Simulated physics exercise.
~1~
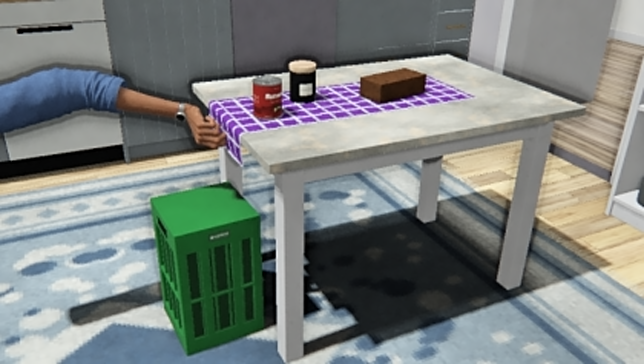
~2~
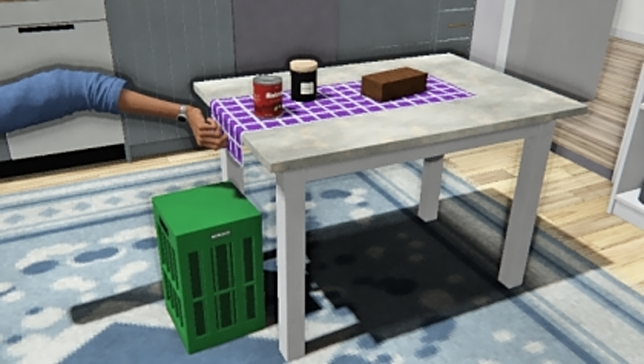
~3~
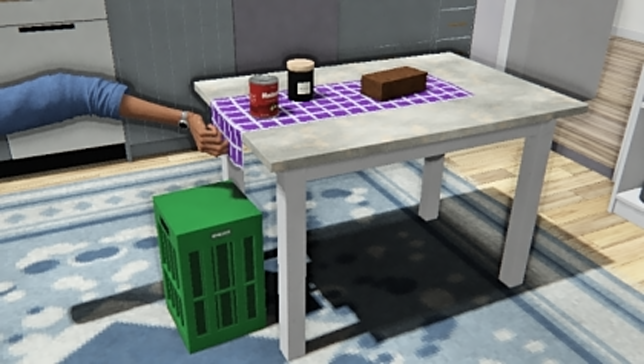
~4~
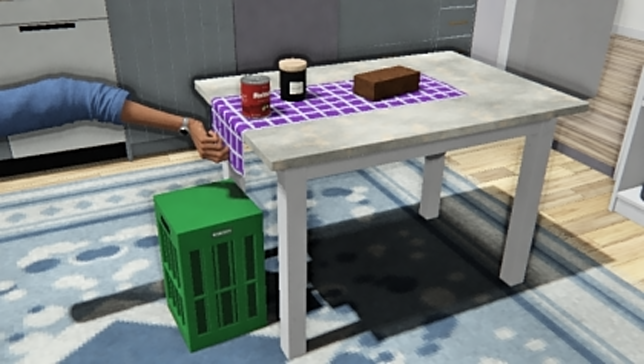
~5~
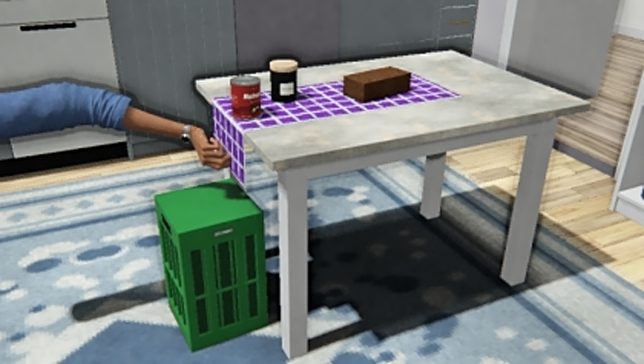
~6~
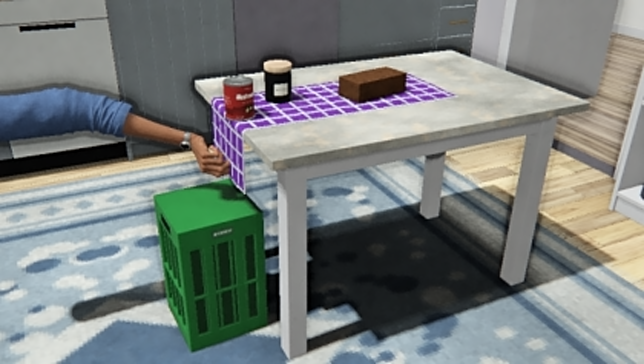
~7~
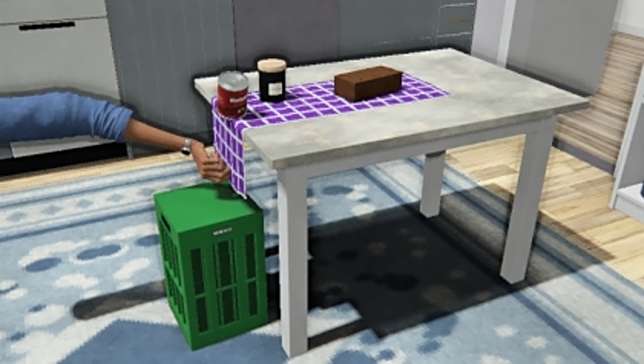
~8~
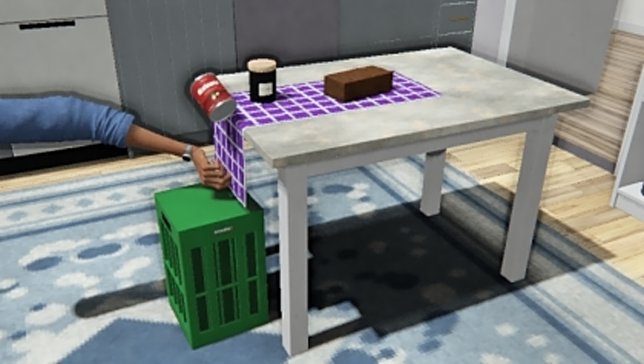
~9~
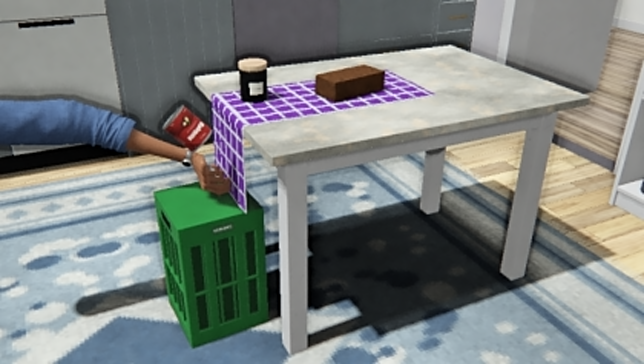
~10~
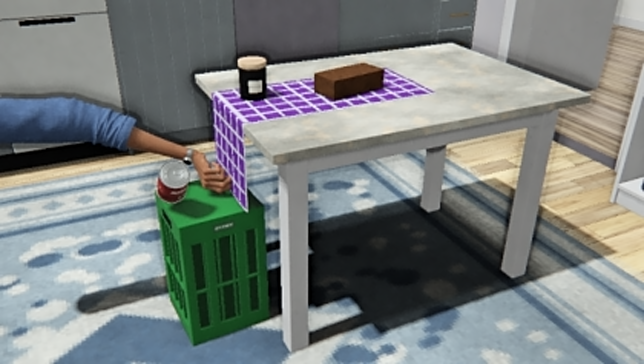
Hand drawing a purple checked cloth down to a green crate, tipping a red tin off the table while the black jar stays.
